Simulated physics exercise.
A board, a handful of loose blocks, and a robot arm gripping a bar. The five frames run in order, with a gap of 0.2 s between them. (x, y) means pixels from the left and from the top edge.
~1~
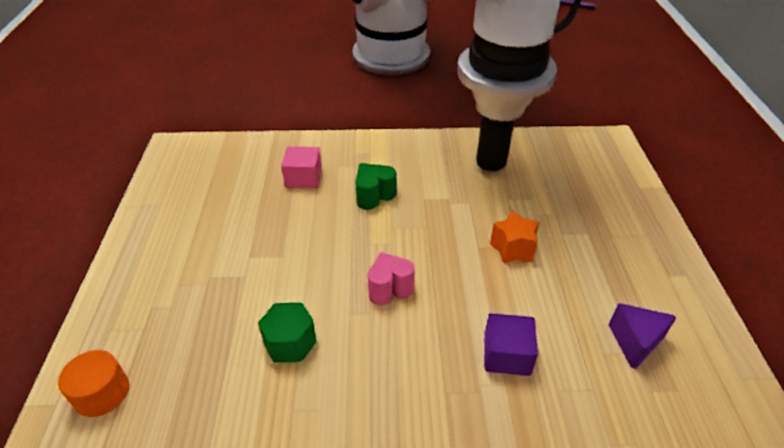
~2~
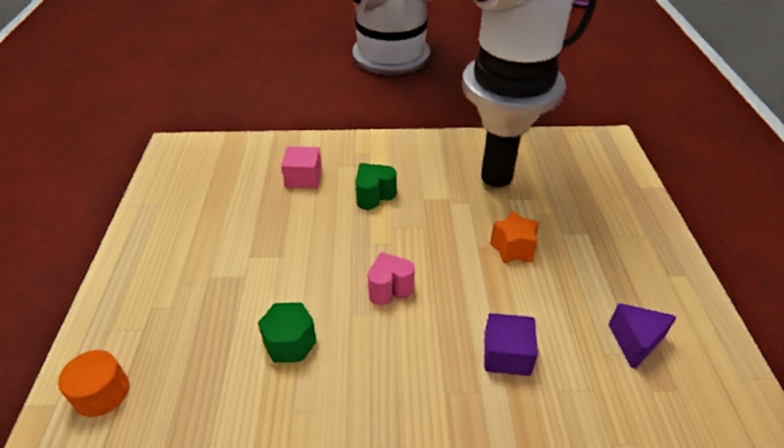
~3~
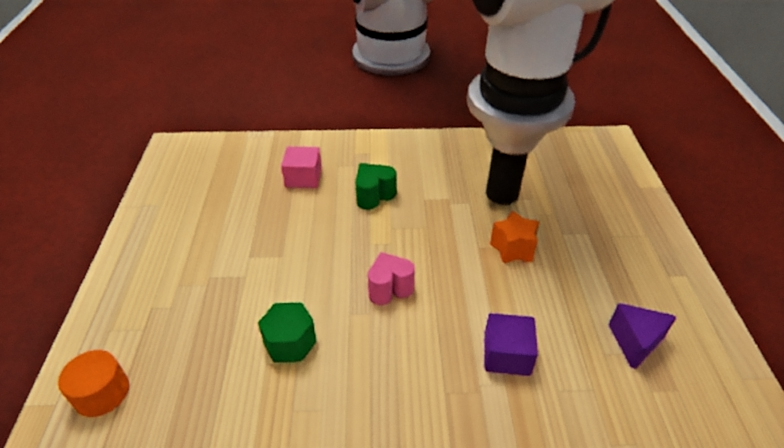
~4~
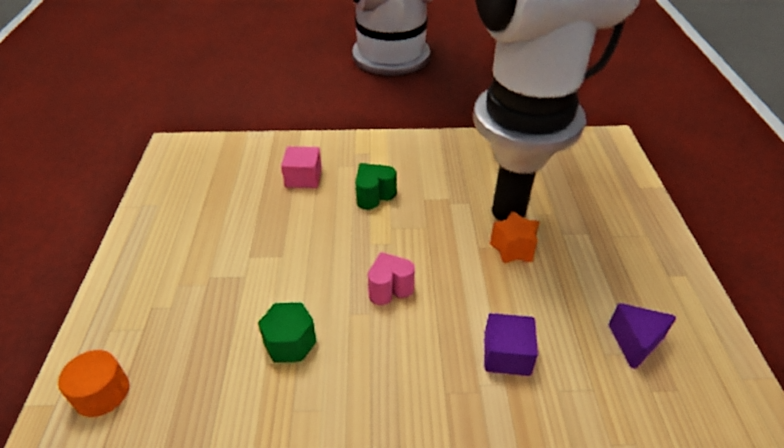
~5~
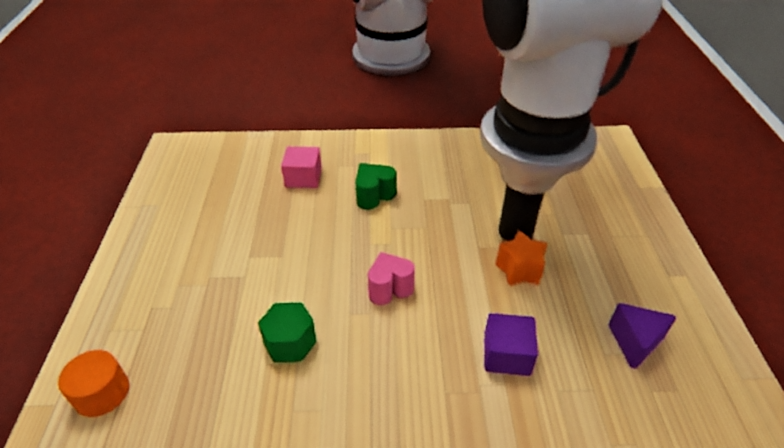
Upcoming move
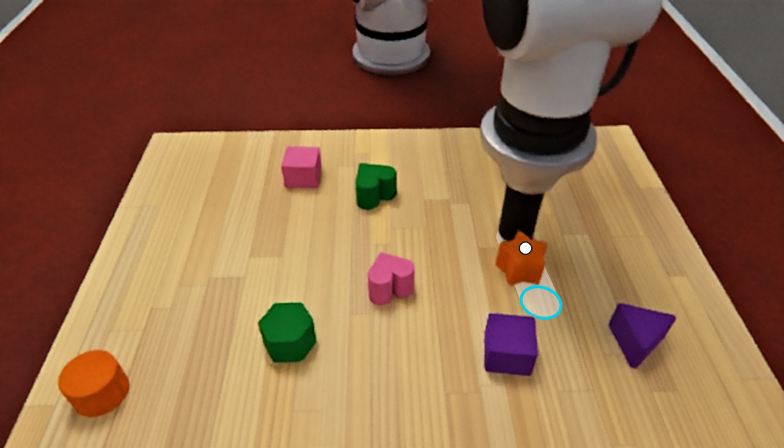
On a light wooden board over a dark red surface, a robot arm holds a short black bar near the far edge, with colourful blocks spread around. The bar moves steadily nearer, drifting slightly right, and reaches the orange star. It then pushes the star a little toward the viewer.
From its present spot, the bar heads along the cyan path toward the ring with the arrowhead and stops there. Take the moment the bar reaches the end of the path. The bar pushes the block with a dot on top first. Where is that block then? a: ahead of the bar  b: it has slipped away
a.
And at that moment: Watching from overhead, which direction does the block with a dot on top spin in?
I'd predict that, seen from above, the block with a dot on top rotates clockwise.
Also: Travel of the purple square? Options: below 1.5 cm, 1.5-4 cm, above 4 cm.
Shift of under 1.5 cm.
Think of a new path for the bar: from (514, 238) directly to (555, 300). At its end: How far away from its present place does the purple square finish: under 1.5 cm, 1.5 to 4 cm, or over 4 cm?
Under 1.5 cm.
The drawn path runs in a line from (514, 238) to (541, 302); the dot is on the orange star block.
What follows on the original path. Halfway along, bar at (529, 263); orange star block at (535, 283).
At the end, bar at (543, 296); purple square at (509, 340), turned 10° clockwise; orange star block at (544, 315), turned 45° clockwise; purple triangle not moved.
